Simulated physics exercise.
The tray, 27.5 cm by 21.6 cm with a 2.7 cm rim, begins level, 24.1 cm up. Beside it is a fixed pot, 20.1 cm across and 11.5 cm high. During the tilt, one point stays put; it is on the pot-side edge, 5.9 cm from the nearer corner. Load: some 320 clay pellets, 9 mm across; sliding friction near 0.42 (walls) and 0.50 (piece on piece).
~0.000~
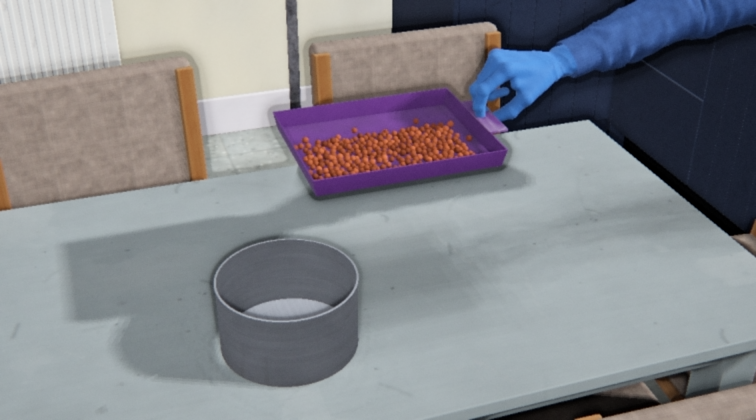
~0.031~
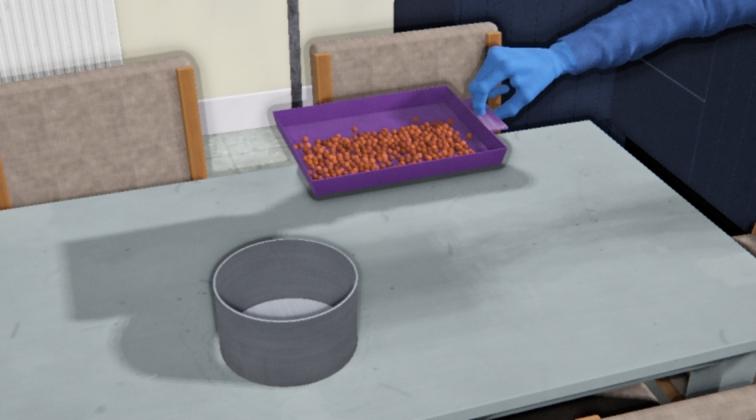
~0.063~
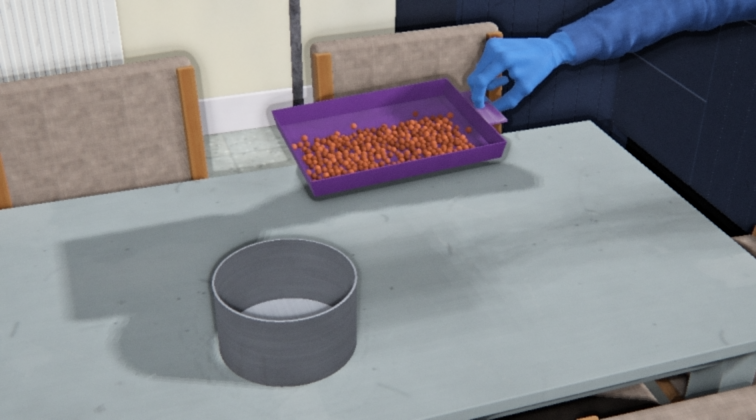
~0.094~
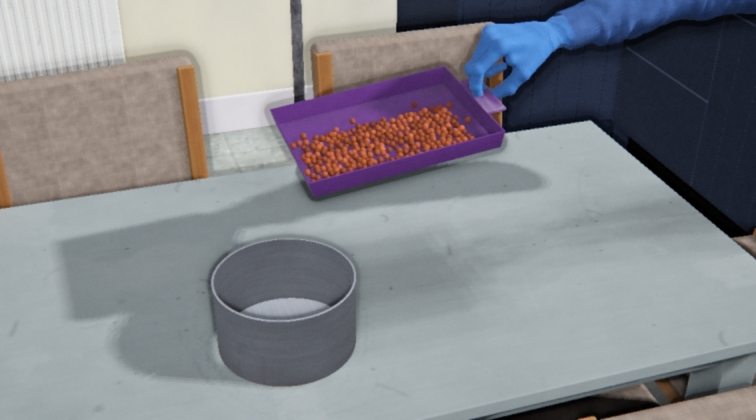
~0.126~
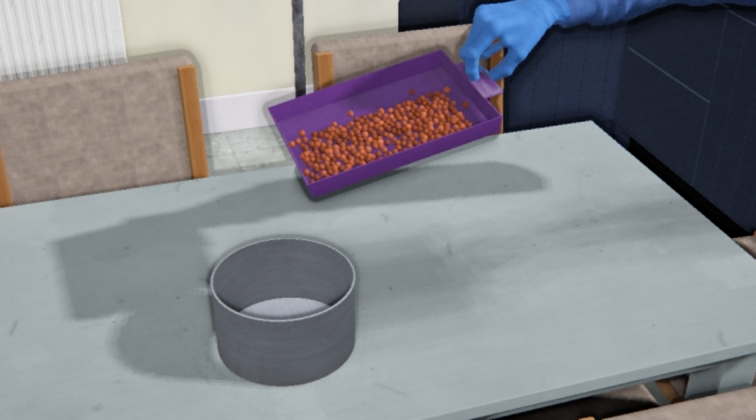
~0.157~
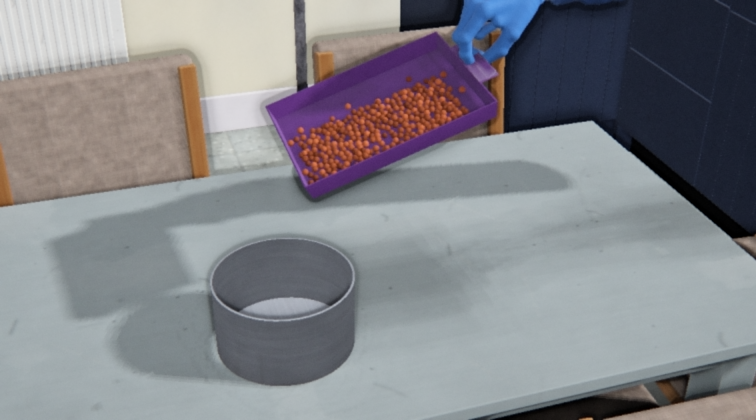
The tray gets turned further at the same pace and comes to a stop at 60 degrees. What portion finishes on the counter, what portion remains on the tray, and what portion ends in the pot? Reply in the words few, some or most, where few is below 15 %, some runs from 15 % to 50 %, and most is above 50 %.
Shares - counter: Few; left on the tray: Most; pot: Some.
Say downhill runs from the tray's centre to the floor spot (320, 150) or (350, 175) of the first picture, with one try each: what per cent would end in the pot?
Estimate: Some 5 % and some 25 % respectively.
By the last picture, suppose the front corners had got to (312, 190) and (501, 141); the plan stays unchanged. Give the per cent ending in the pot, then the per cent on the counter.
In the pot: 5 per cent; on the counter: 5 per cent.
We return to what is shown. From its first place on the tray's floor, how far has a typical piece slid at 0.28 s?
Displacement on the tray: About 1 cm.
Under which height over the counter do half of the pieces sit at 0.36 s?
Median height: Approx. 32 cm.
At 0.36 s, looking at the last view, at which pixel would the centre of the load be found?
Roughly (337, 116).
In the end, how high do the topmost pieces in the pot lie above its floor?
Some 2.0 cm above the floor.
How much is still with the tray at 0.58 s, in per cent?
About 85%.
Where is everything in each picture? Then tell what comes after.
Tray tilt 0 degrees, front corners at (316, 178) and (503, 149); middle of the pieces at (390, 153); pot at (287, 277), in the first picture.
Tray tilt 1 degrees, front corners at (315, 179) and (502, 147); middle of the pieces at (389, 151), in the second picture.
Tray tilt 3 degrees, front corners at (314, 179) and (501, 141), lowest corner left front; middle of the pieces at (389, 148), in the third picture.
Tray tilt 7 degrees, front corners at (312, 180) and (500, 130), lowest corner left front; middle of the pieces at (387, 143), in the fourth picture.
Tray tilt 13 degrees, front corners at (310, 182) and (497, 116), lowest corner left front; middle of the pieces at (385, 135), in the fifth picture.
Tray tilt 19 degrees, front corners at (308, 183) and (492, 101), lowest corner left front; middle of the pieces at (383, 127); pot at (283, 276). Its pace works out near 195 degrees a second, in the sixth picture.
Then, at 0.28 s, tilt 43 degrees; the tray holds 100 %, the pot 0 %.
After 0.36 s, tilt 56 degrees; the tray holds 100 %, the pot 0 %.
After 0.58 s, tilt 60 degrees; the tray holds 85 %, the pot 0 %.
In the end, at 1.8 s, counter 5 %, tray 65 %, pot 30 %.
